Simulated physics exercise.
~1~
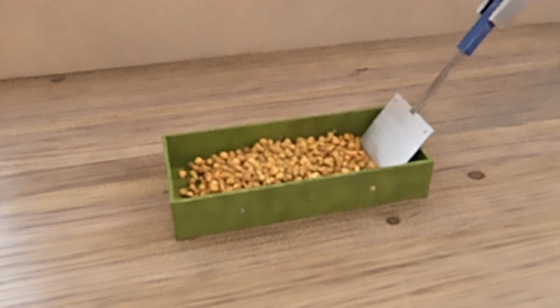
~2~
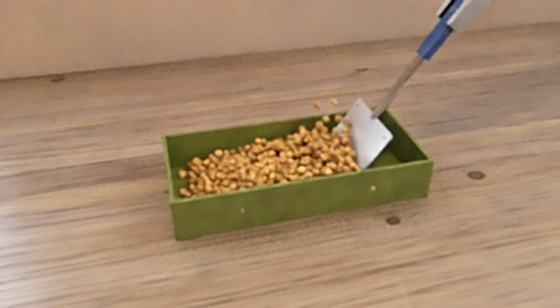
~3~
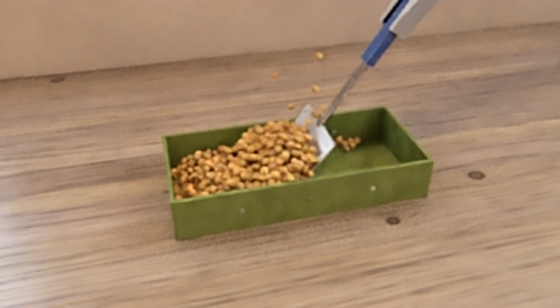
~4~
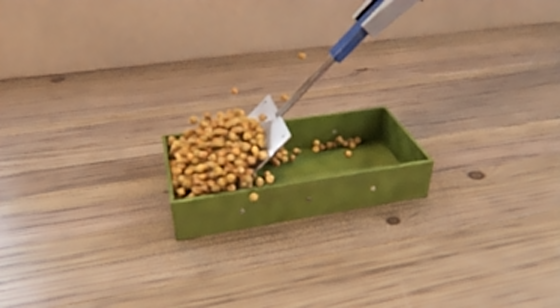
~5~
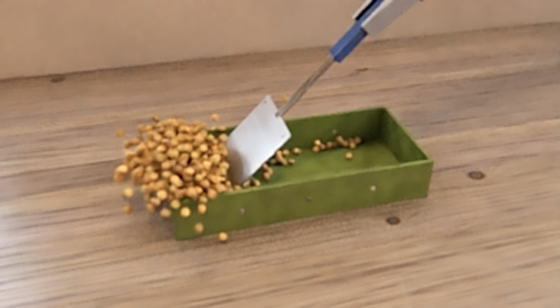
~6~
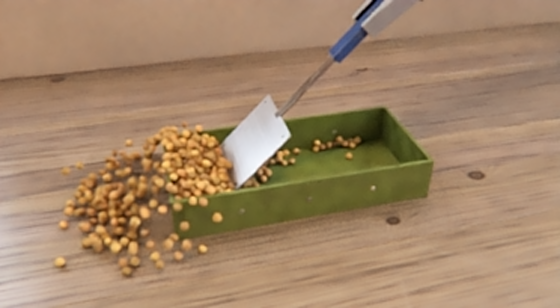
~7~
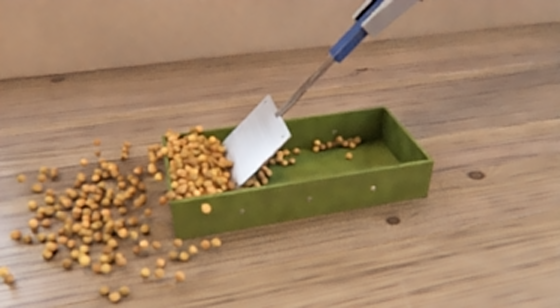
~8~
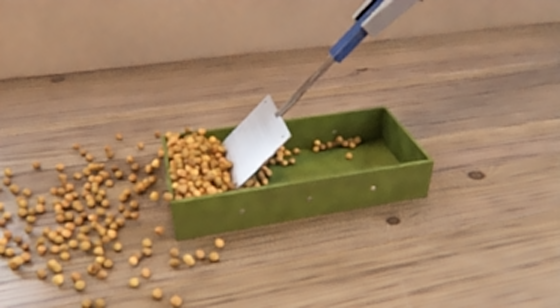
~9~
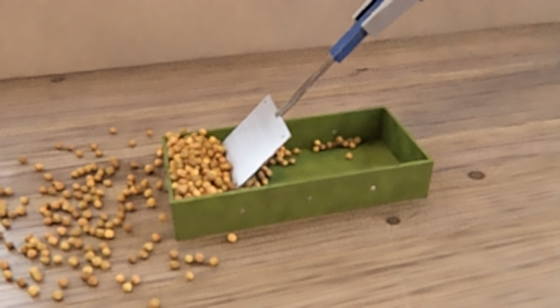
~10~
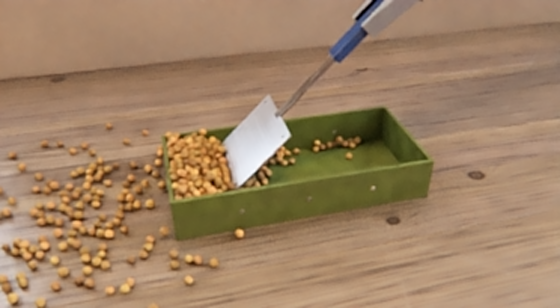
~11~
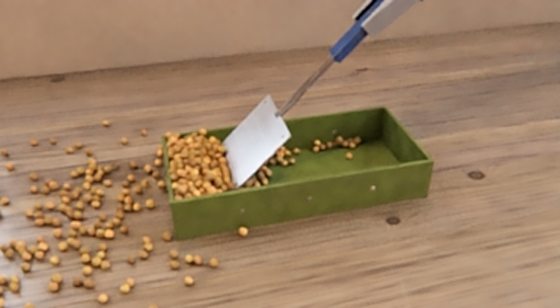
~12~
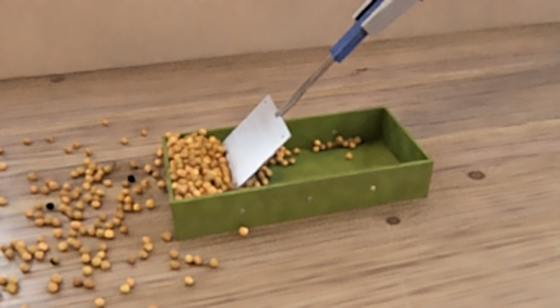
On a wooden tabletop, a spatula pushes chickpeas leftward through a green tin, spilling some over the end before stopping inside.
